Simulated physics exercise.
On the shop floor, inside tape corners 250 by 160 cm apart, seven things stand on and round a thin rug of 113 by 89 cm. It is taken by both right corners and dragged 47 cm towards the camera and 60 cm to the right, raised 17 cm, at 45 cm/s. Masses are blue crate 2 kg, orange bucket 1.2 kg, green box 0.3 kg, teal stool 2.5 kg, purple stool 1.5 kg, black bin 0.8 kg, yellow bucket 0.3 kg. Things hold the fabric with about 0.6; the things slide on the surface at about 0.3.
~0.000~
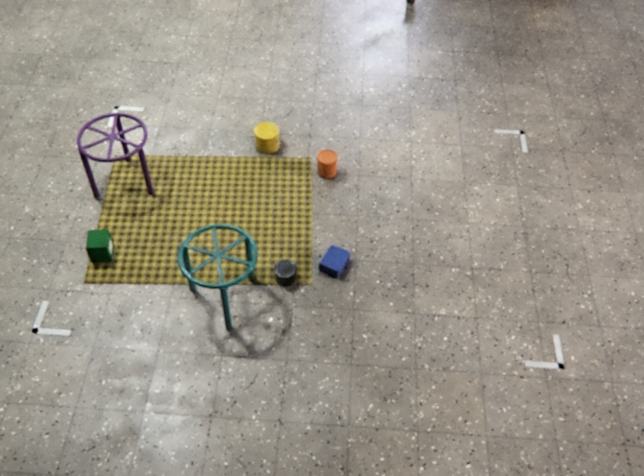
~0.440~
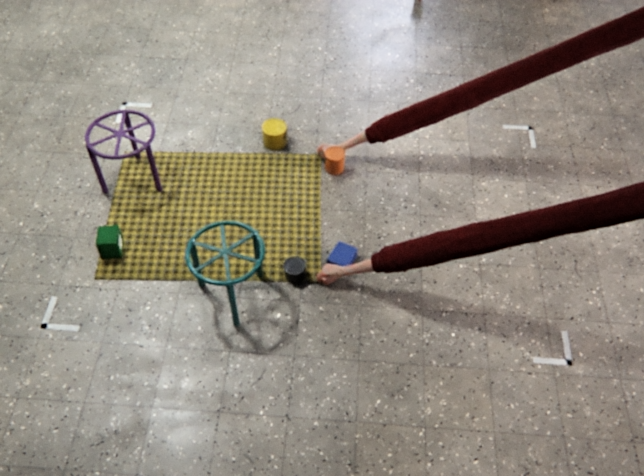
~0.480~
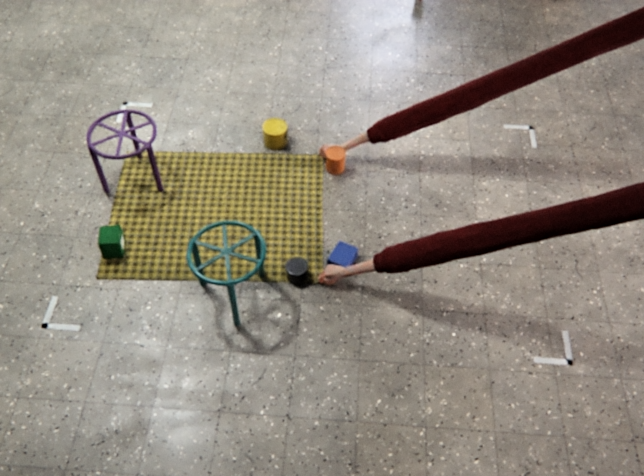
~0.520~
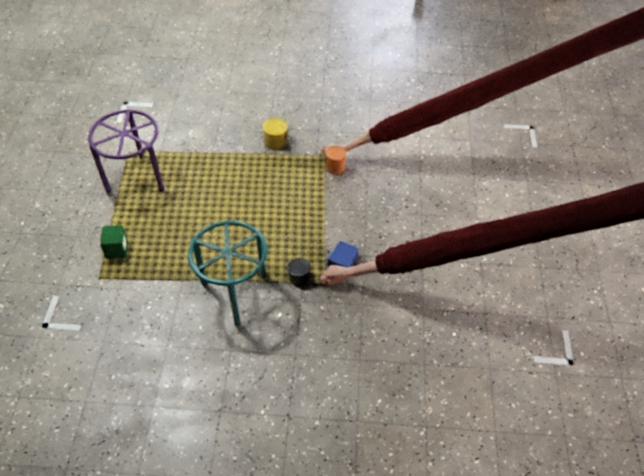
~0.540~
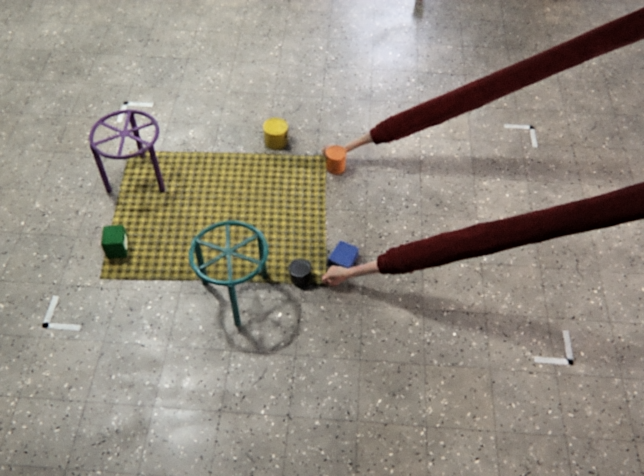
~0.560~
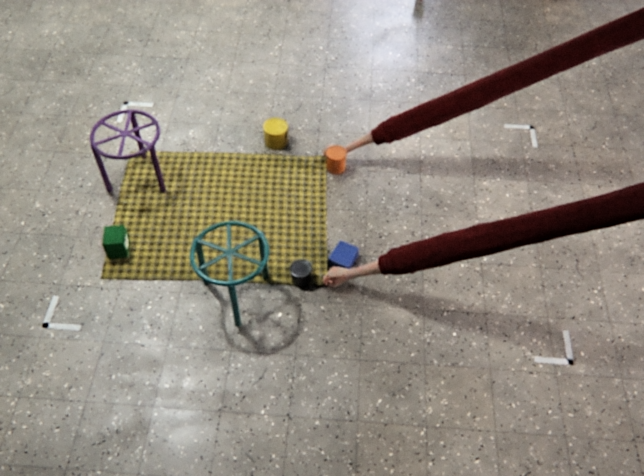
In the video, two dark-red-sleeved arms reach in from the right and grip a checked yellow rug's right corners, then drag it very slightly rightward; two stools, a green box and a black bin shift with it.
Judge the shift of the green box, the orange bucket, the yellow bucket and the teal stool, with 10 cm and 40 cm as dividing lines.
Result: Green box ends far away, orange bucket moves a moderate way, yellow bucket barely shifts, teal stool reaches the top band.
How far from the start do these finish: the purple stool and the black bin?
Purple stool 80 cm, black bin 70 cm.
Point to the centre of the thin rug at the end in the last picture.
Around (346, 272).
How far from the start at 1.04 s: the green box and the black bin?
Green box 25 cm, black bin 25 cm.
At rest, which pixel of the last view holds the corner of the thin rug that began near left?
Around (231, 335).
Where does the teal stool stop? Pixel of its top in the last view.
Around (302, 348).
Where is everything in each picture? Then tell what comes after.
The first frame shows green box (97, 238); orange bucket (327, 157); yellow bucket (267, 130); teal stool (218, 254); thin rug corners (84, 283) (312, 158) (311, 285).
The second frame shows black bin (295, 265); thin rug corners (94, 279); grip (321, 282).
The third frame shows thin rug corners (96, 279); grip (323, 283).
The fourth frame shows black bin (299, 267); thin rug corners (99, 279); grip (325, 284).
The fifth frame shows thin rug corners (99, 279); grip (326, 284).
The sixth frame shows green box (114, 234); orange bucket (336, 153); yellow bucket (276, 126); teal stool (230, 251); thin rug corners (101, 279); grip (328, 285).
By 1.0 s, middle of the thin rug at (256, 229); green box 23 cm off its start, teal stool 19 cm off its start, orange bucket 18 cm off its start.
By 1.5 s, middle of the thin rug at (292, 242); green box 44 cm off its start, teal stool 38 cm off its start, orange bucket 29 cm off its start.
By 2.0 s, middle of the thin rug at (330, 259); green box 69 cm off its start at (229, 281), teal stool 46 cm off its start at (305, 328), orange bucket 29 cm off its start at (385, 169).
By 2.4 s, middle of the thin rug at (346, 271); green box 79 cm off its start, teal stool 50 cm off its start, orange bucket 29 cm off its start.
By 3.0 s, middle of the thin rug at (346, 272); green box 80 cm off its start at (246, 292), teal stool 50 cm off its start at (302, 348), orange bucket 29 cm off its start at (385, 169), yellow bucket 0 cm off its start at (276, 126).
